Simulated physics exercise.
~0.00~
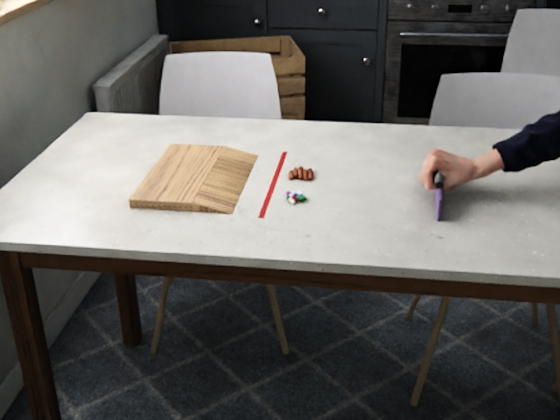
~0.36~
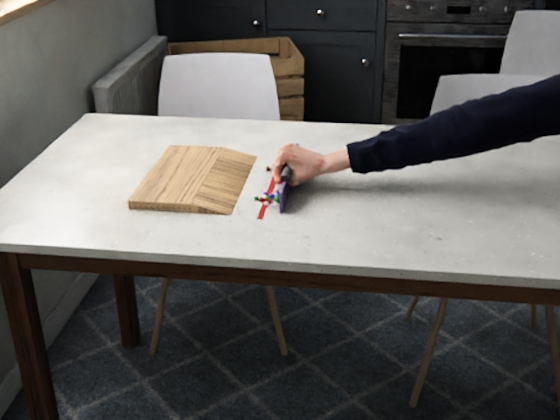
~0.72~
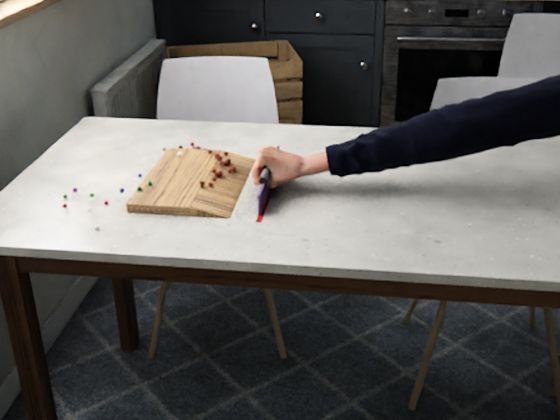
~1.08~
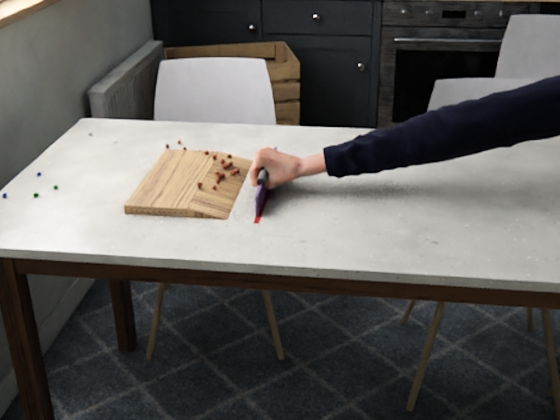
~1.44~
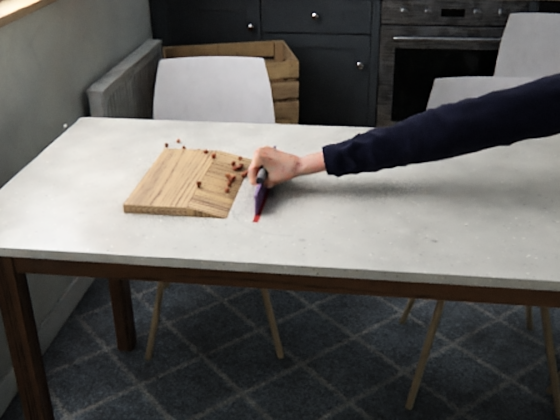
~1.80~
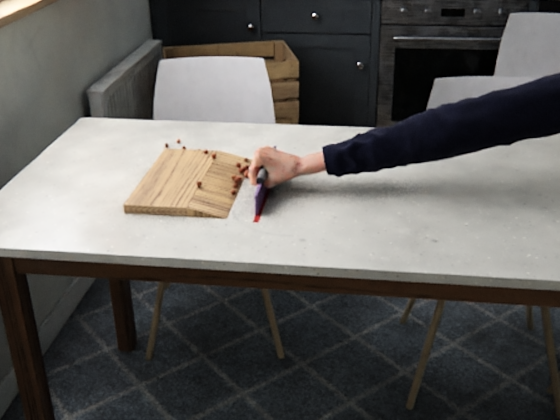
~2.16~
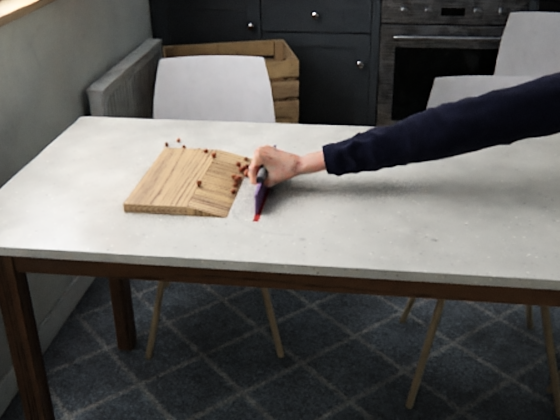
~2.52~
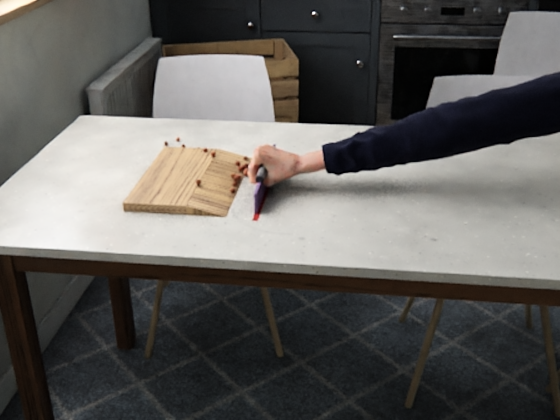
In a grey-walled kitchen, a pale table with dark wooden legs is seen from slightly above, with white chairs, dark cabinets and an oven behind. A light wooden ramp lies left of centre beside a strip of red tape, with two small handfuls just right of it, reddish-brown pieces farther back and multicoloured ones nearer. A dark-sleeved hand sweeps a purple scraper leftward, pushing both groups, and stops at the tape. The coloured pieces scatter over the ramp and roll off the table's left side. Some brown pieces pass the top, while others slip back and settle near the hand.
